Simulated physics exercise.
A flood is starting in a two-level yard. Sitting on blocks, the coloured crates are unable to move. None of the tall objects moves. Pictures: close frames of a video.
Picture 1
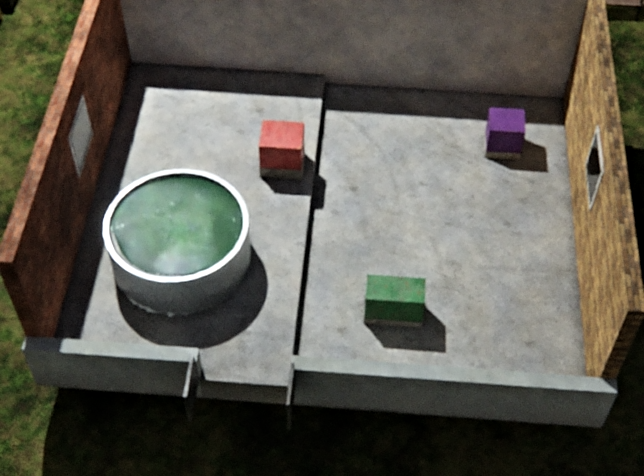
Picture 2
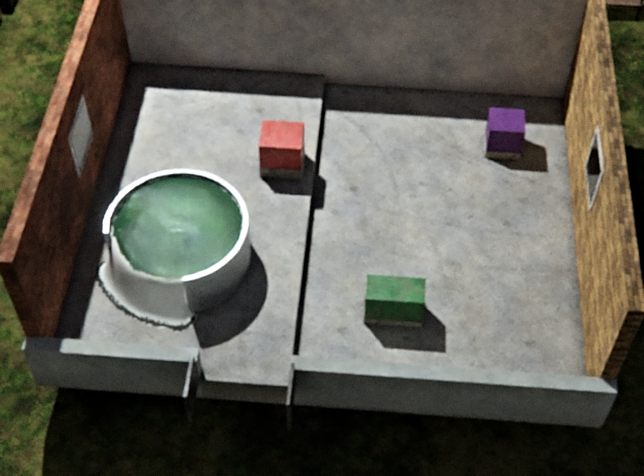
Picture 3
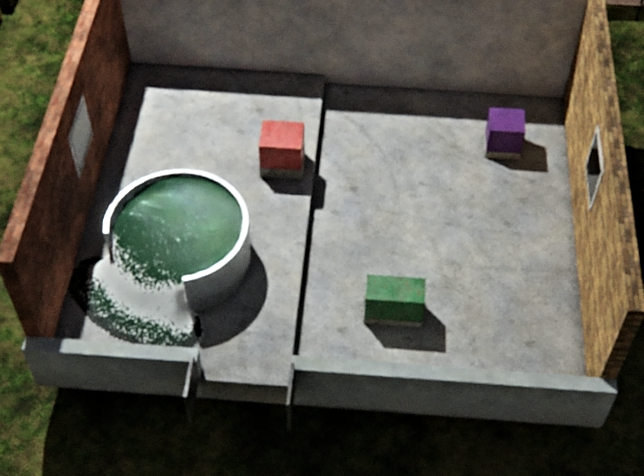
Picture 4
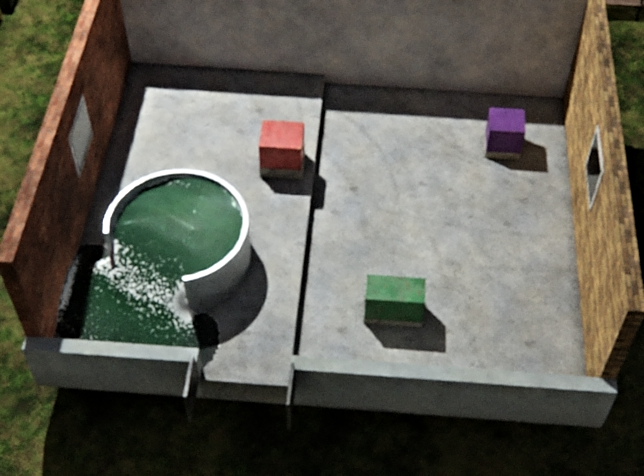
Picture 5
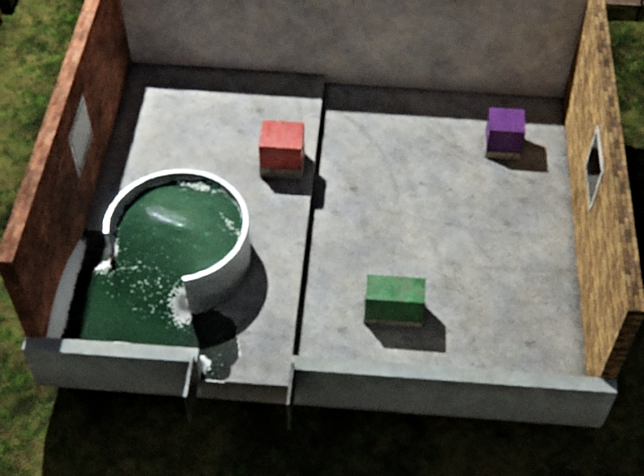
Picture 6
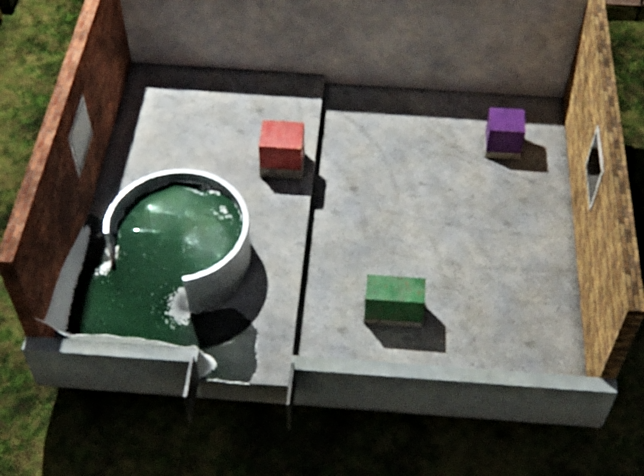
In a walled yard, green water bursts from a round pool's front-left side, foaming across the lower-left floor while three crates stay still.
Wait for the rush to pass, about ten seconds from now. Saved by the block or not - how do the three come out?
In order: The green crate is reached; the purple crate is never reached; the red crate is never reached.
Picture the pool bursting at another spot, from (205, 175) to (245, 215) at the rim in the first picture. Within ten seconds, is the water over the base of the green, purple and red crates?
I'd expect the green crate remains untouched, the purple crate goes wet, and the red crate goes wet.
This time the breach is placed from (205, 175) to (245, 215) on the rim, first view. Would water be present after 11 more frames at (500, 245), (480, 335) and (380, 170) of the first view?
Soaked, untouched, soaked.
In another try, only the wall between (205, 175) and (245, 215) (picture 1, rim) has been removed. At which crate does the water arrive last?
The one in green.
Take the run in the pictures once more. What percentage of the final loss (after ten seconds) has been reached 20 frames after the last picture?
Close to 45 per cent.
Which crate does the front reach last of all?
Pick: The one in purple.
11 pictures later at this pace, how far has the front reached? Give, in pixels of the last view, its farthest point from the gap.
Close to (421, 389), I think.
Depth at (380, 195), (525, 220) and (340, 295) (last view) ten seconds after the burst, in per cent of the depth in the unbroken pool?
First 6, next 6, last 4 in a hundred.
A moment on, water covers 15 % of the floor; the green crate not reached, the purple crate not reached, the red crate not reached.
Next, water covers 25 % of the floor; the green crate water round its plinth, the purple crate not reached, the red crate not reached.
Then, water covers 50 % of the floor; the green crate water round its plinth, the purple crate not reached, the red crate water round its plinth.
Later, water covers 80 % of the floor; the green crate water round its plinth, the purple crate water round its plinth, the red crate water round its plinth.
In the end, water covers 90 % of the floor; the green crate was topped, the purple crate stayed above the water, the red crate stayed above the water.
